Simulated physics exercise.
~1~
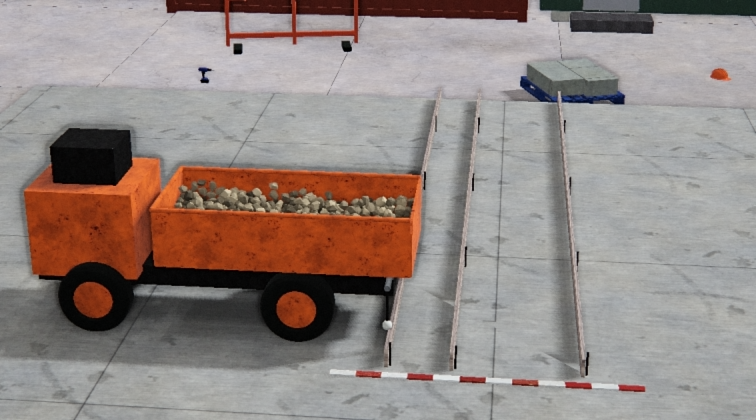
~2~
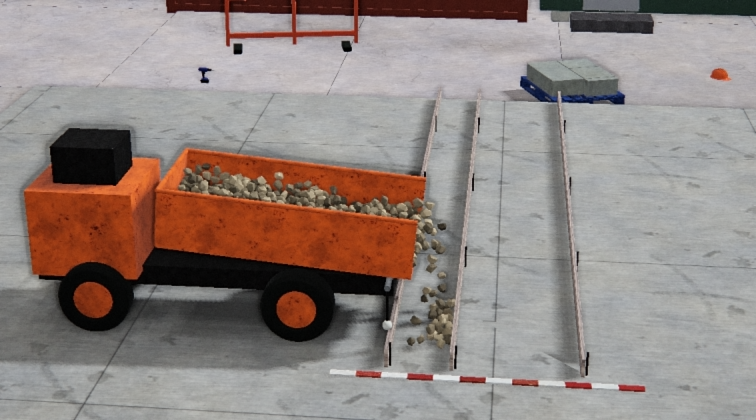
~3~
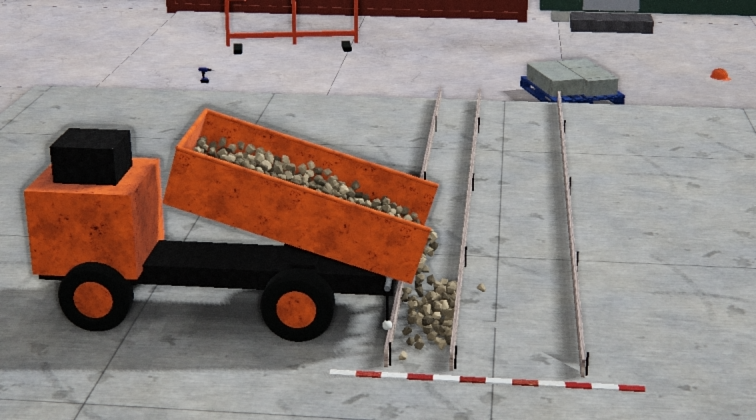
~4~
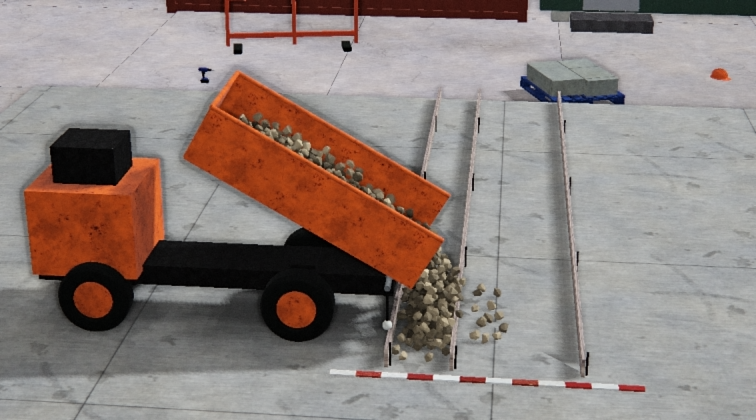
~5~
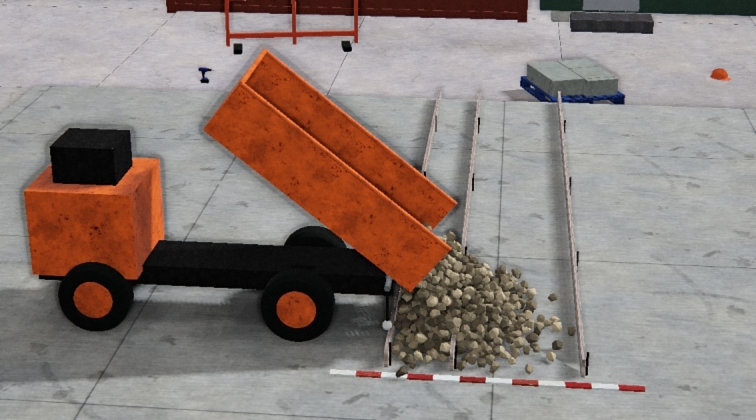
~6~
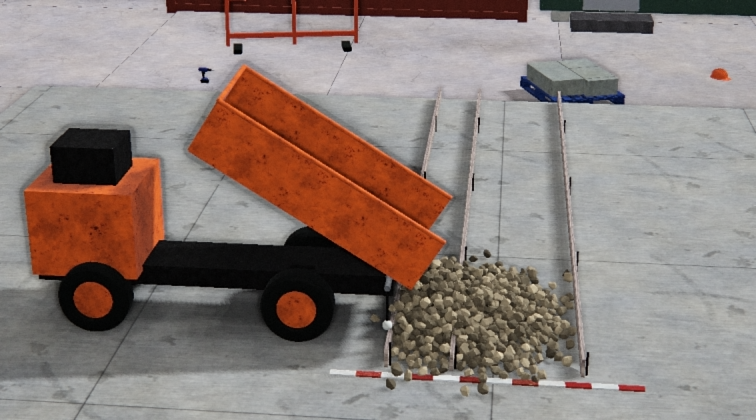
We see an orange tipper truck raise its body steeply and pour stones off the right end onto a floor marked with long planks. The heap spreads across both strips between the planks, and the emptied body dips slightly, still raised, as the stones lie beside it.
